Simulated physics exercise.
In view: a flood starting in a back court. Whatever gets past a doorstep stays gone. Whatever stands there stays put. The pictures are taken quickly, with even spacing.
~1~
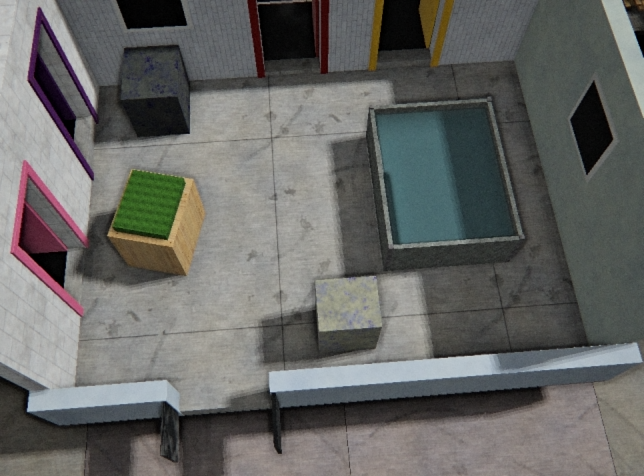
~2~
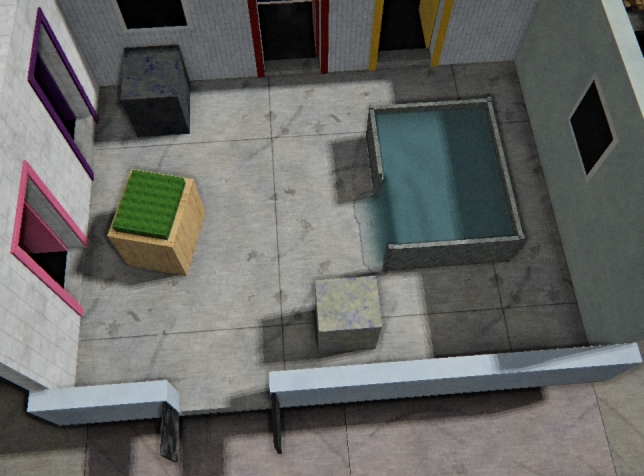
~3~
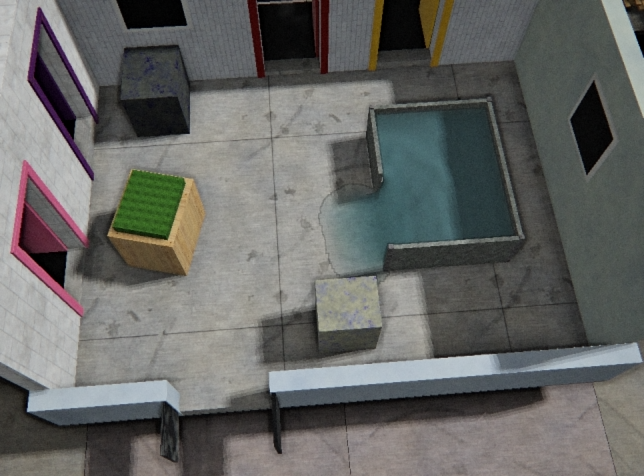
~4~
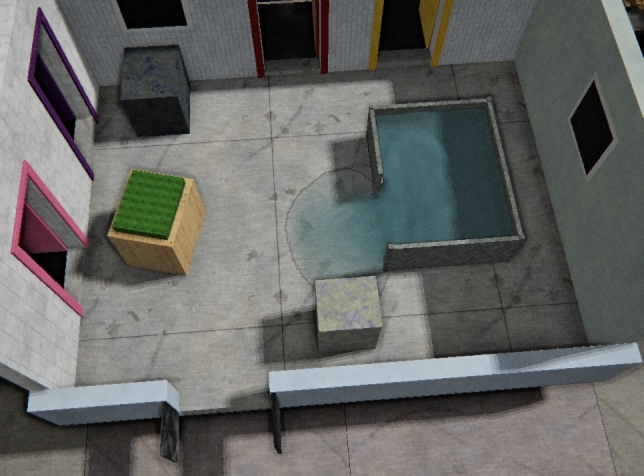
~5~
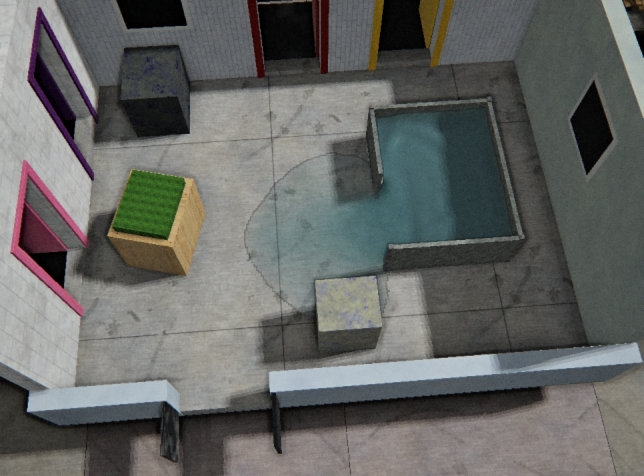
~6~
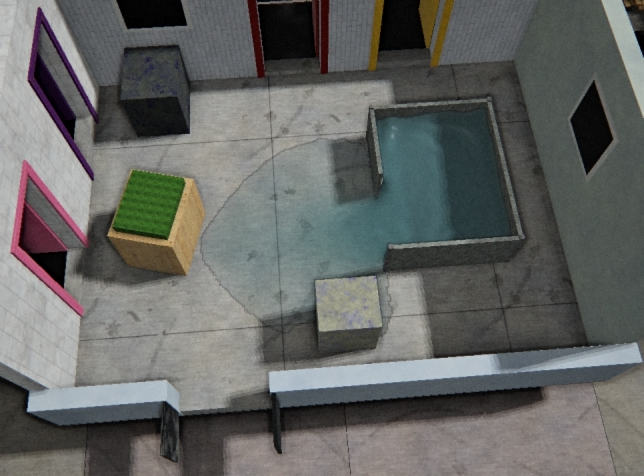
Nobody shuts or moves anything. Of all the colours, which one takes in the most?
The pink one.
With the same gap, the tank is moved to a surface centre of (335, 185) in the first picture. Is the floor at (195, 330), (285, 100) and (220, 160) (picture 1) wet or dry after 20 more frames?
Log, spots in order: Taken by the flood / taken by the flood / taken by the flood.
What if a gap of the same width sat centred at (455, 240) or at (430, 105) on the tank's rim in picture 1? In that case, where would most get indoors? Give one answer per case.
Case 1 - the door marked pink. Case 2 - the one in yellow.
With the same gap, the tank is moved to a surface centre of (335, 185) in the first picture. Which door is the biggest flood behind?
The answer is the pink one.
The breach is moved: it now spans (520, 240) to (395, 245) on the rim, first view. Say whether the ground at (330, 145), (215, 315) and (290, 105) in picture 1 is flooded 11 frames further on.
Taking them in the order you gave, I'd call them spared, sodden and spared.
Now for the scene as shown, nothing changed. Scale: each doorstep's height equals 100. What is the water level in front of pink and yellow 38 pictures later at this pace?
About 210 and 10 %.
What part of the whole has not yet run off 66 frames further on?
Some 78 per cent.
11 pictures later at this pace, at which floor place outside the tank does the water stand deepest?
Deepest spot: Around (75, 400).
A moment on, water covers 35 % of the floor; purple door not reached, pink door not reached, red door not reached, yellow door not reached.
Next, water covers 45 % of the floor; purple door wet at the sill, nothing in, pink door wet at the sill, nothing in, red door not reached, yellow door not reached.
Then, water covers 50 % of the floor; purple door wet at the sill, nothing in, pink door some in, red door not reached, yellow door not reached.
Later, water covers 70 % of the floor; purple door wet at the sill, nothing in, pink door some in, red door wet at the sill, nothing in, yellow door wet at the sill, nothing in.
In the end, water covers 90 % of the floor; purple door wet at the sill, nothing in, pink door a lot in, red door wet at the sill, nothing in, yellow door wet at the sill, nothing in; the pink door has let in the most.
